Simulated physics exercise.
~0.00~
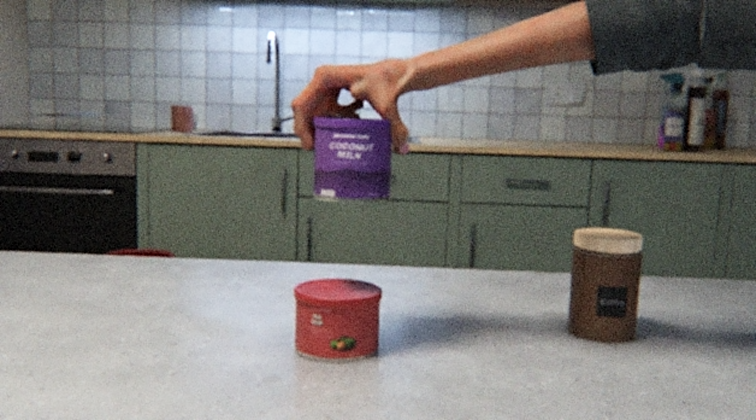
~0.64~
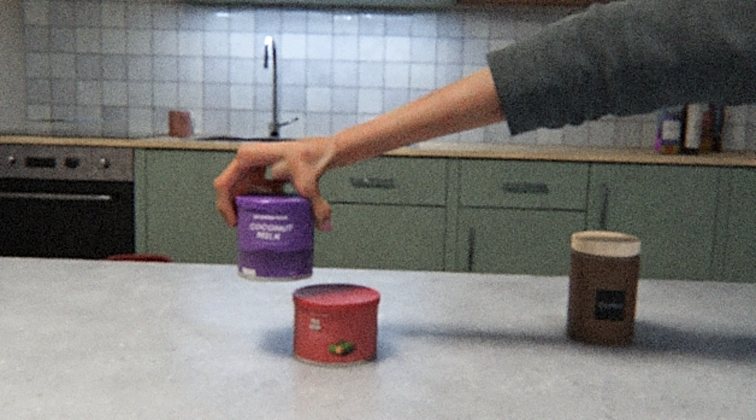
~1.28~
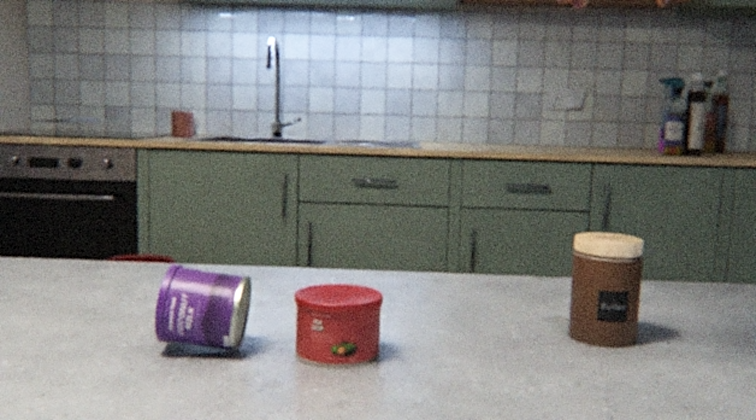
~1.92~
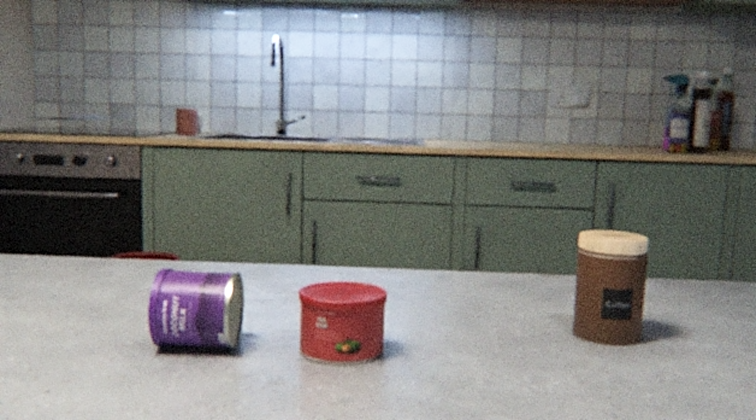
A hand reaches in from the right, its arm in a dark grey sleeve, holding a purple pot labelled coconut milk above a pale worktop, seen from the front in a kitchen with green cabinets and a tiled wall. A red tub stands near the middle and a brown jar with a pale lid stands to the right. The hand carries the pot left and down, to the upper left of the tub. Once the hand is gone, the pot has toppled onto its side left of the tub. It shifts very slightly left and lies there, while the tub and jar remain upright in place.
